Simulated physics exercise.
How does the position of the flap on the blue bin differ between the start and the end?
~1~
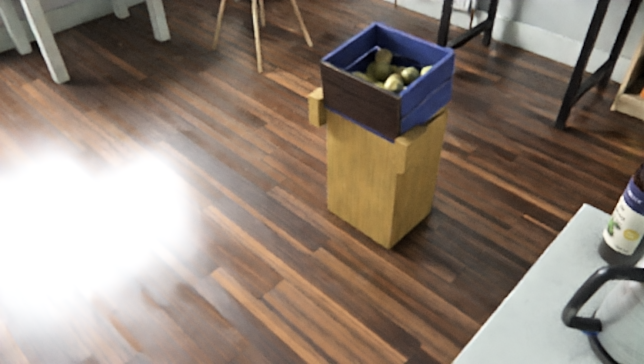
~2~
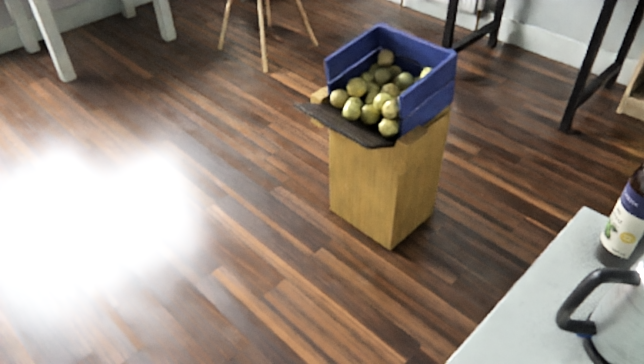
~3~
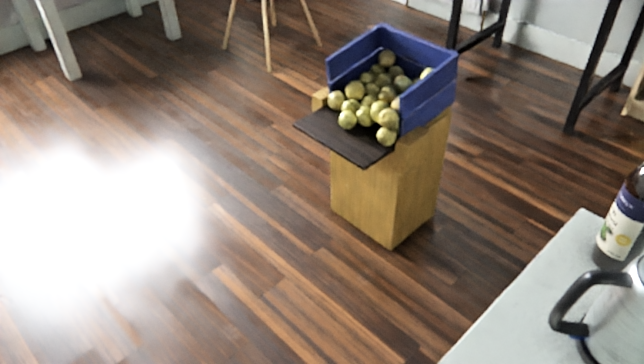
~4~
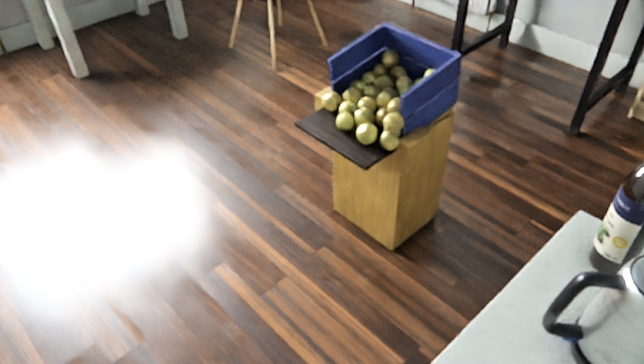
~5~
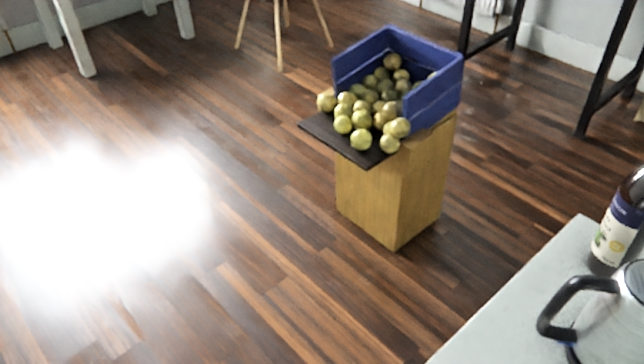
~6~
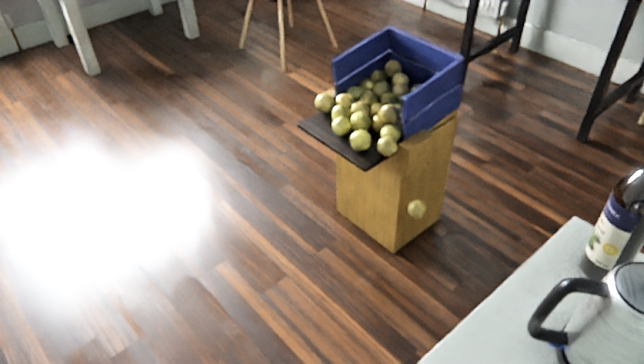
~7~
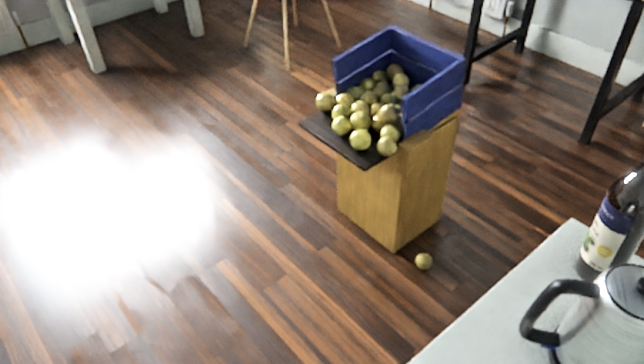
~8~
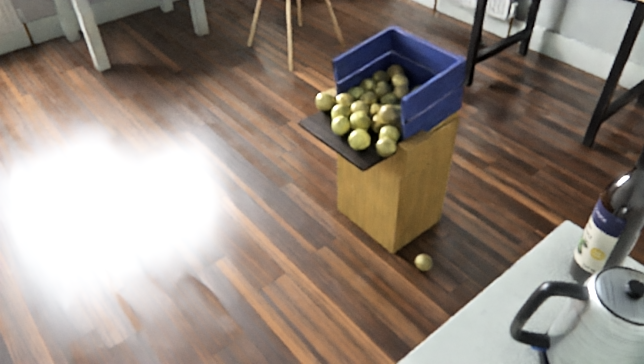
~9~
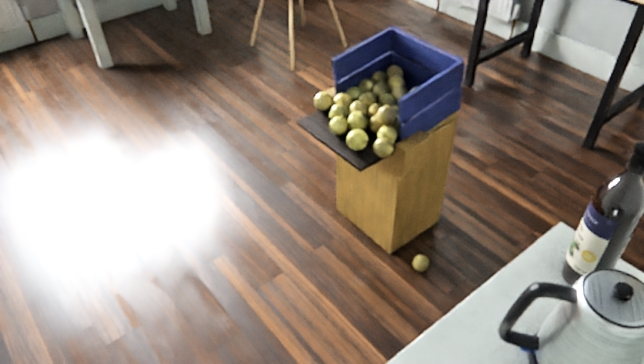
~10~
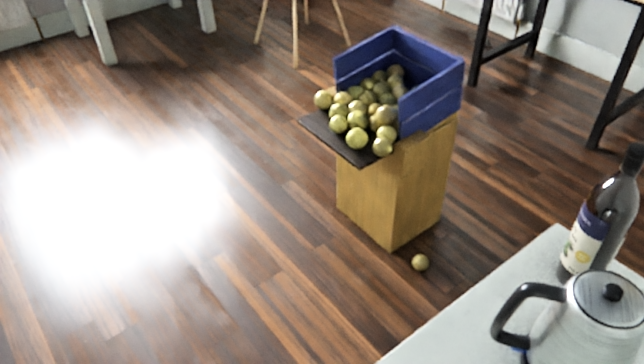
At the start the flap stands upright, closing the side of the bin. By the end it lies on its side, swung down and open, with apples resting on it.
